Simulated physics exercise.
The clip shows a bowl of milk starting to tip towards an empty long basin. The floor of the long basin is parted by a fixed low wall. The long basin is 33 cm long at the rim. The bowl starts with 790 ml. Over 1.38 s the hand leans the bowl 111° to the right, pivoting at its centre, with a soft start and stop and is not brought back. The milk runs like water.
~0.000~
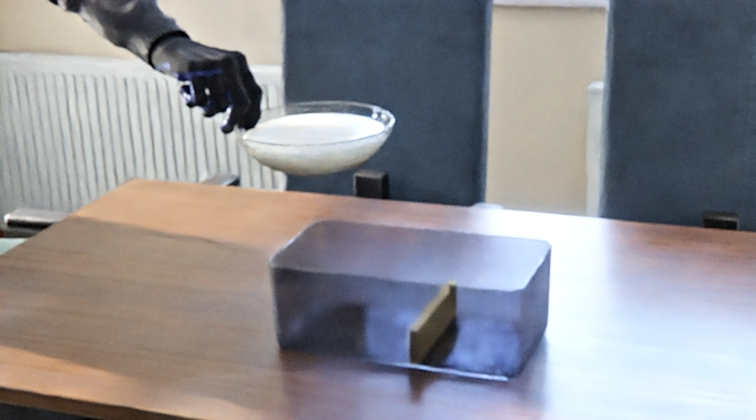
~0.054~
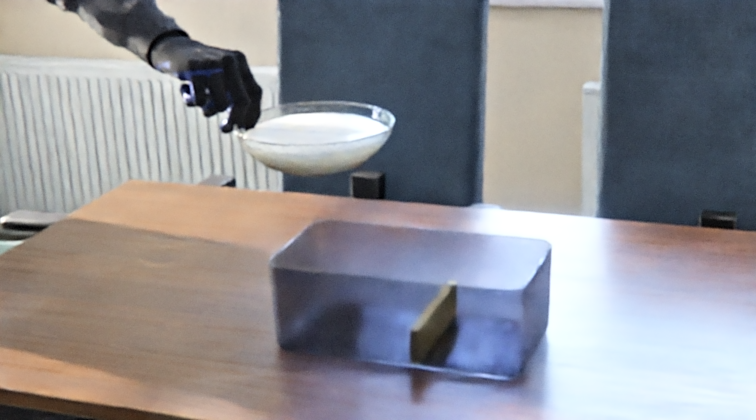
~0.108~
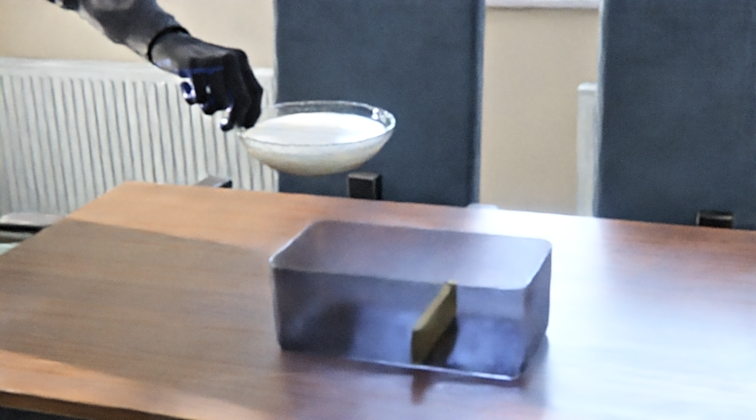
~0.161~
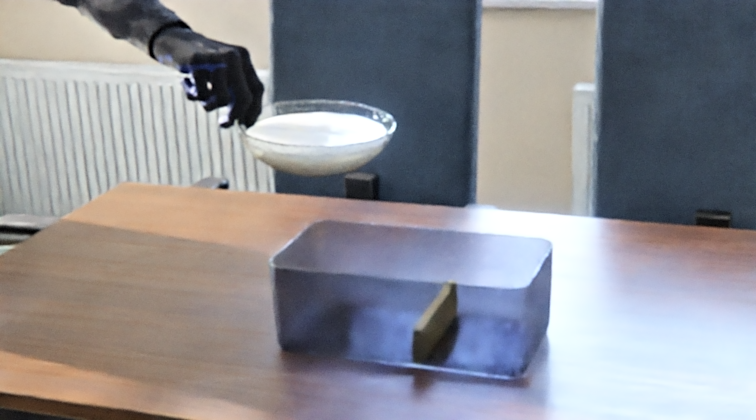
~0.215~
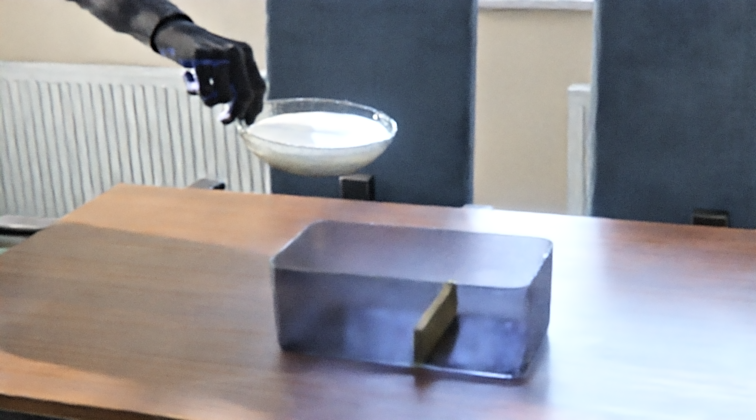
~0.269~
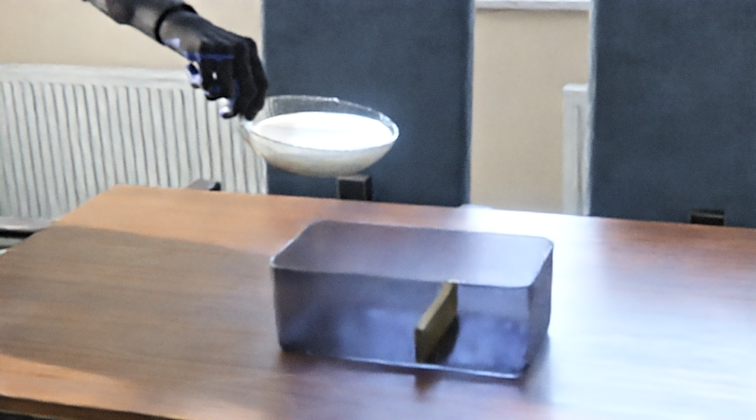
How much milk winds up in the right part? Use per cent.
The far part has some 58 per cent.
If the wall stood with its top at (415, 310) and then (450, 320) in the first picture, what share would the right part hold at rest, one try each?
First 75, then 40 per cent.
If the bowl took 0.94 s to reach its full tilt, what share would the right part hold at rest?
Then about 45 per cent.
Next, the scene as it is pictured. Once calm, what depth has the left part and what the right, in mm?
Some 10 mm on the left and 22 mm on the right.
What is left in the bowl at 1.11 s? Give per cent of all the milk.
About 0 per cent.
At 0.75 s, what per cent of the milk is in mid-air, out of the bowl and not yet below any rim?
Some 32 per cent.
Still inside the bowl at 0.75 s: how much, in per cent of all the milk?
About 18 per cent.
Then, 0.75 s in, the tilt is 63° and 18 per cent is still to pour, 10 is left of the wall and 40 right of it.
Then, 1.11 s in, the tilt is 101° and 0 per cent is still to pour, 42 is left of the wall and 58 right of it.
Then, 1.48 s in, the tilt is 111° and 0 per cent is still to pour, 41 is left of the wall and 58 right of it.
Then, 1.88 s in, the tilt is 111° and 0 per cent is still to pour, 41 is left of the wall and 58 right of it.
Finally, 41 per cent lies left of the wall, 58 right of it and 1 outside.
